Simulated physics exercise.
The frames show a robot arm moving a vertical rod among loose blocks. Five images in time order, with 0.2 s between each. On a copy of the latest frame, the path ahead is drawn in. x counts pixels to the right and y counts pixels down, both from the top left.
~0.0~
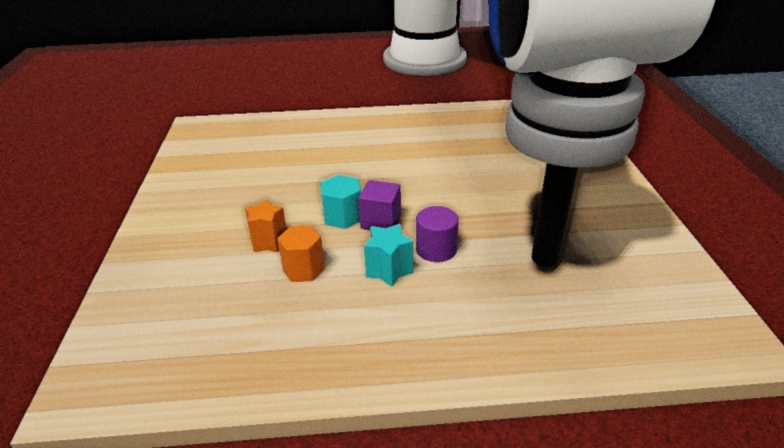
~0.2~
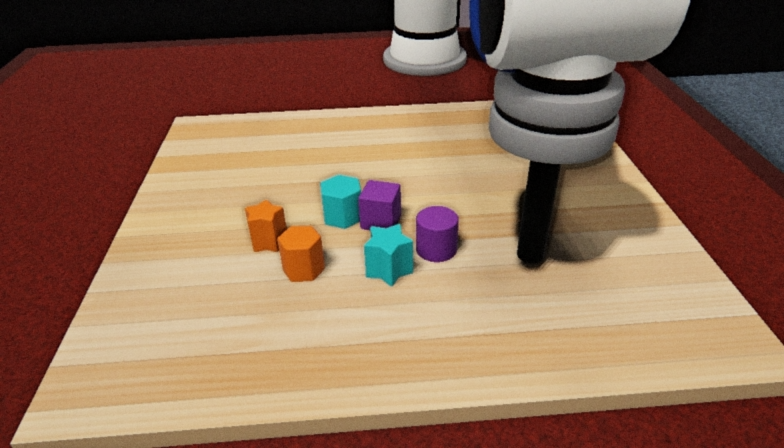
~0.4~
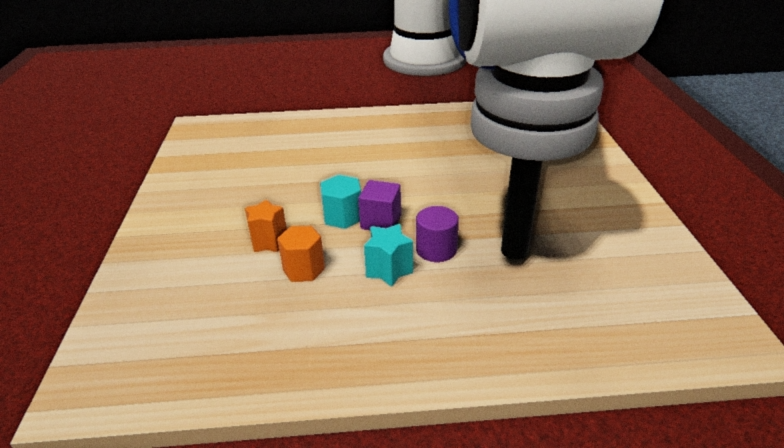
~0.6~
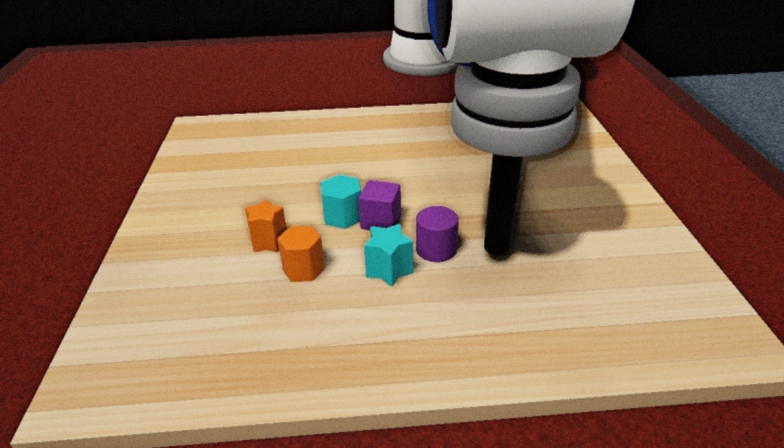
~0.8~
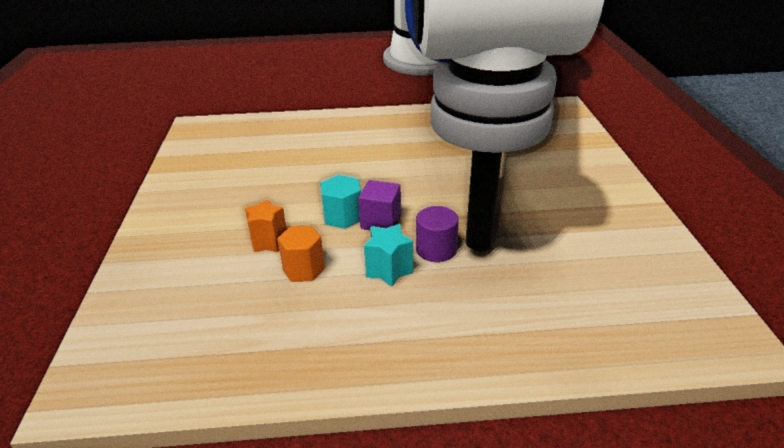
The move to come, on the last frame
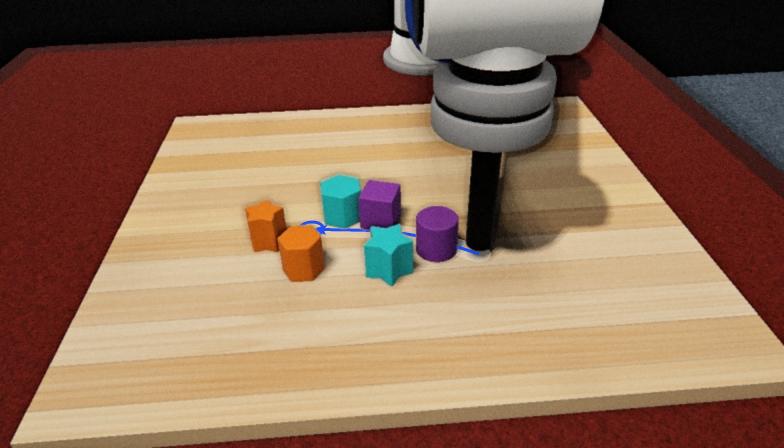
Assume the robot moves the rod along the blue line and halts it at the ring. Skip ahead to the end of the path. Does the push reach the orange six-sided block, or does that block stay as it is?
Here's my answer: The orange six-sided block remains in position.
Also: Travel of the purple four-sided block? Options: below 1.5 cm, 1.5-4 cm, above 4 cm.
It travels between 1.5 and 4 cm.
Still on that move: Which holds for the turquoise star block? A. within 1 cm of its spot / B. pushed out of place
B
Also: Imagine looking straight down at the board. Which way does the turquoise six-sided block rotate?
Anticlockwise, looking down.
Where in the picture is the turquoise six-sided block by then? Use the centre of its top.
The answer is (321, 176).
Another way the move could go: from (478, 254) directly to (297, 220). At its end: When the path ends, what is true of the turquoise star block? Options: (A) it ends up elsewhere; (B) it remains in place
Answer: A.
Drawn move, from (478, 254) via (423, 237) and (367, 230), ending at (311, 229).
The first path, step by step. One third of the way, rod (423, 227); turquoise star block (380, 240), turned 30° anticlockwise; purple cylinder (392, 213).
Two thirds of the way, rod (365, 221); turquoise six-sided block (321, 176), turned 50° anticlockwise; purple four-sided block (359, 182), turned 65° clockwise; turquoise star block (376, 242), turned 50° anticlockwise; purple cylinder (352, 218).
At the end, rod (310, 220); orange six-sided block still; turquoise six-sided block (321, 176), turned 50° anticlockwise; purple four-sided block (357, 181), turned 75° clockwise; turquoise star block (376, 242), turned 50° anticlockwise; purple cylinder (350, 218).
